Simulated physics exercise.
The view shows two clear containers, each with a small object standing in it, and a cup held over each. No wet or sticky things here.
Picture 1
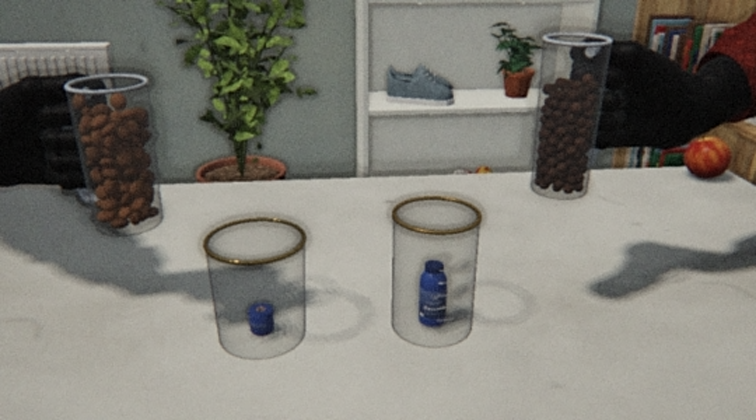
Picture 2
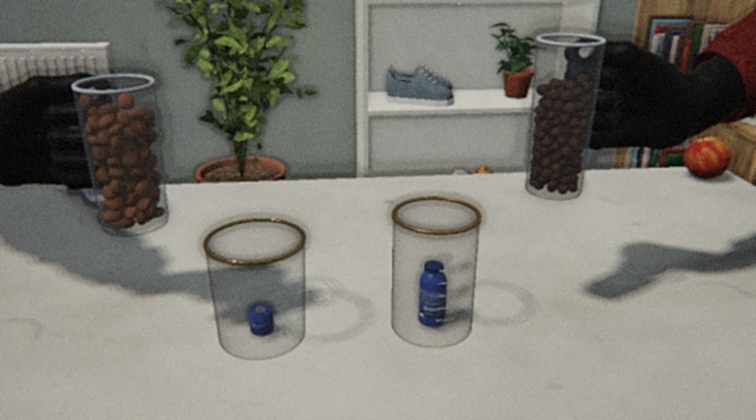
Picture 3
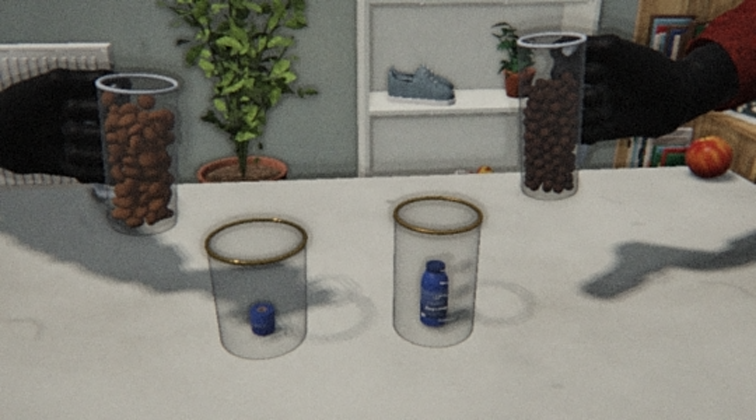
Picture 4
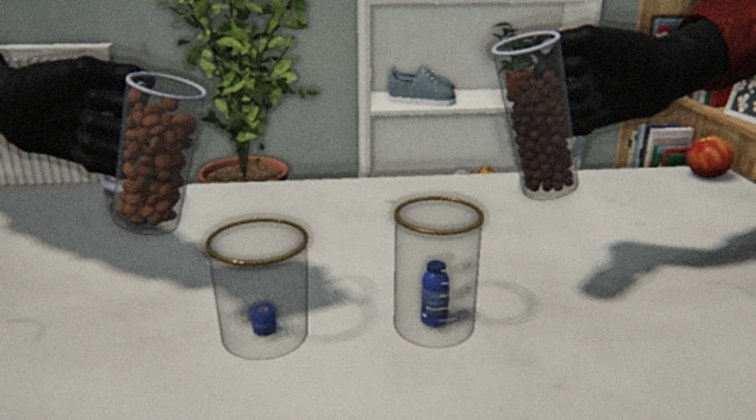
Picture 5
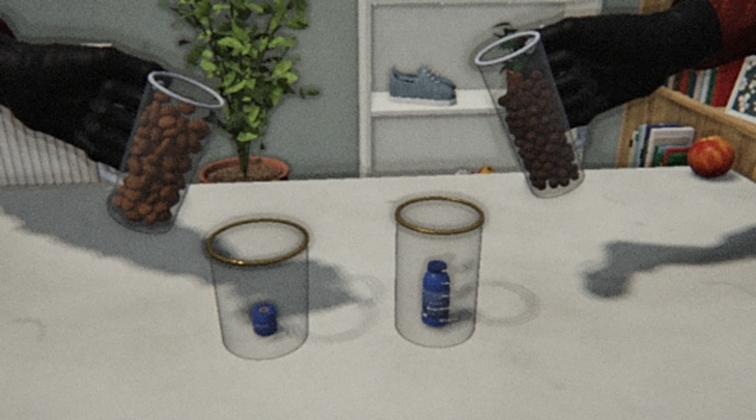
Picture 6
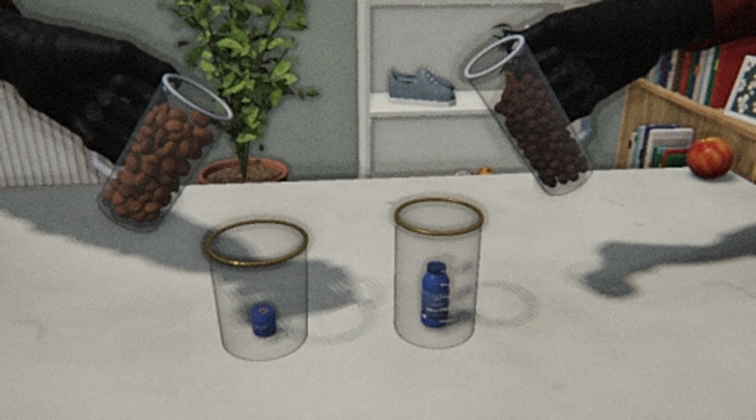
Two black-gloved hands, the right one with a dark red sleeve, hold clear cups of brown pieces and darker round berries above a pale tabletop, seen from slightly above. Below stand two gold-rimmed glasses, a small blue object in the left and a blue bottle in the right, before a plant and shelves. The hands shift the cups inward, then tilt them toward each other, while the camera stays nearly still.
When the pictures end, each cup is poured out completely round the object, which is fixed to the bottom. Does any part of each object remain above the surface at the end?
Left thing: No, fully under. Right thing: Yes, part remains above.
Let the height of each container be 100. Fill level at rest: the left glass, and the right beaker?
Roughly 50 % for the left and 50 % for the right.
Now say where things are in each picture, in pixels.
The first frame shows small roll in the left glass (262, 319), a quarter of its height or less; left cup (119, 156), nearly full of bits of dog kibble; small bottle in the right beaker (433, 292), reaching about half way up; right cup (567, 118), three quarters full of allspice berries.
The second frame shows left cup (125, 156), upright; right cup (562, 118), upright.
The third frame shows left cup (141, 156), tipped 6°; right cup (550, 118), tipped 6°.
The fourth frame shows left cup (156, 156), tipped 16°; right cup (539, 119), tipped 16°.
The fifth frame shows left cup (163, 156), tipped 25°; right cup (533, 119), tipped 25°.
The sixth frame shows small roll in the left glass (264, 321); left cup (163, 157), tipped 35°; small bottle in the right beaker (435, 294); right cup (533, 120), tipped 35°.
Then, 0.68 s later than the last frame, left glass empty, all of its cupful still in the cup; right beaker empty, all of its cupful still in the cup.
Then, 1.28 s later than the last frame, left glass nearly empty, the larger part of its cupful still in the cup; right beaker nearly empty, roughly two thirds of its cupful still in the cup.
Then, 1.79 s later than the last frame, left glass half full, none of its cupful still in the cup; right beaker a third full, none of its cupful still in the cup.
When it is over, left glass half full (surface near (261, 286)), nothing beside it; right beaker half full (surface near (436, 273)), nothing beside it; the left thing is covered; the right thing is still showing.
